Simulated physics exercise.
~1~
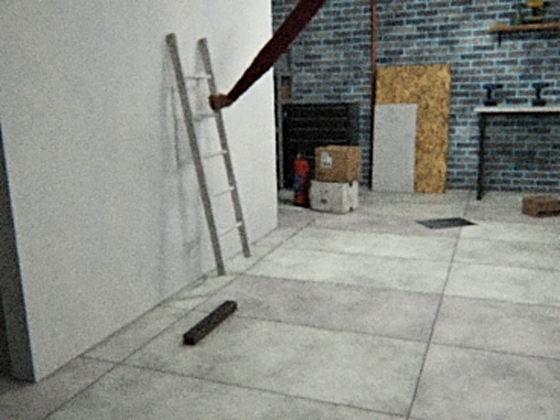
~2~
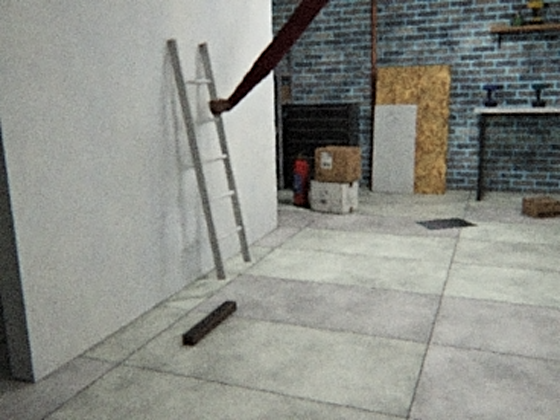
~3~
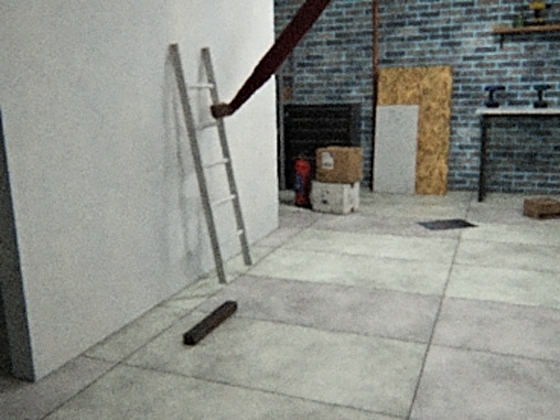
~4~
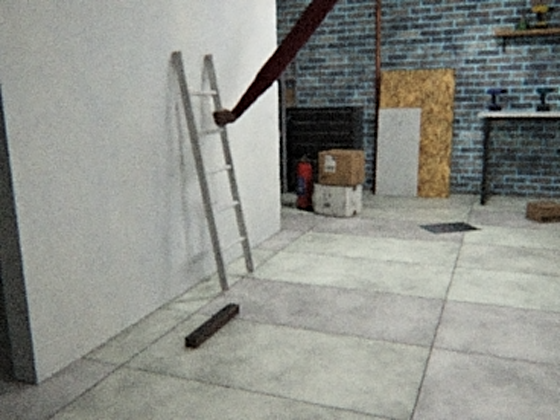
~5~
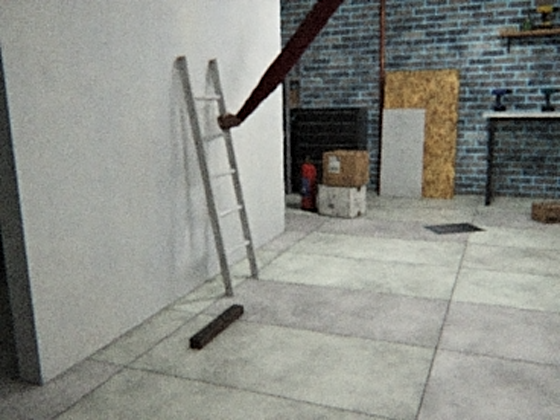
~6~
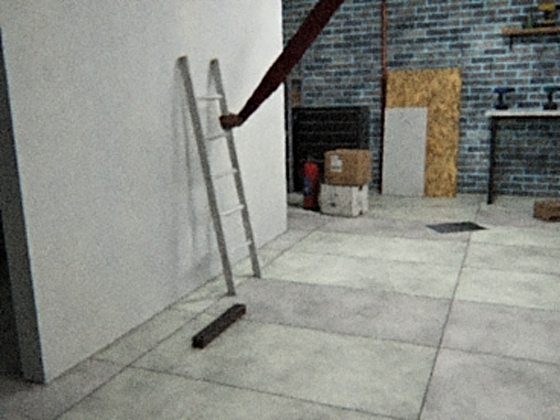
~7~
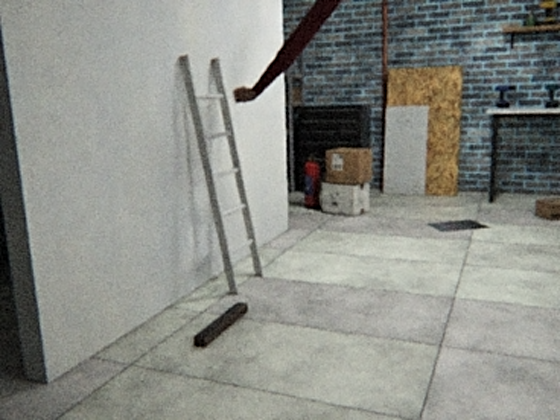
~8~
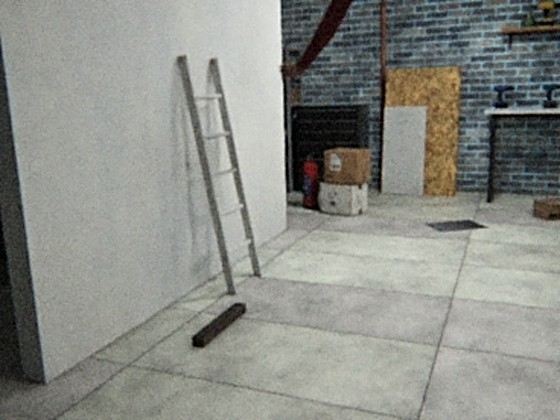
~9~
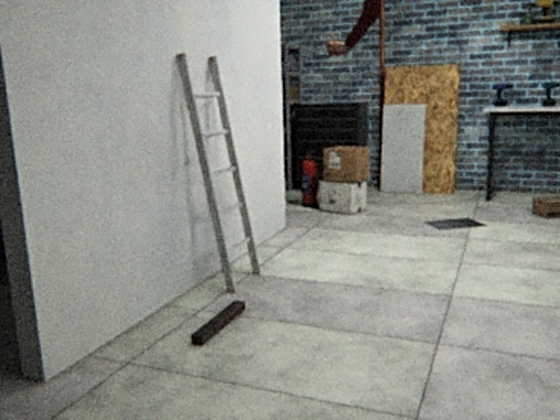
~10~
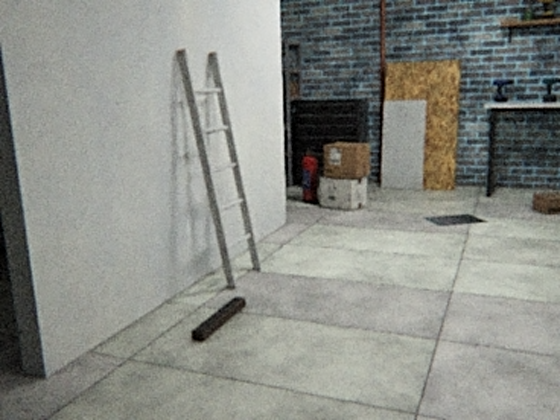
An arm in a dark red sleeve held a white, ladder-like gate against a pale wall, its foot near a dark strip of wood on the floor, then let go and drew back out of view, and the gate stayed leaning there.
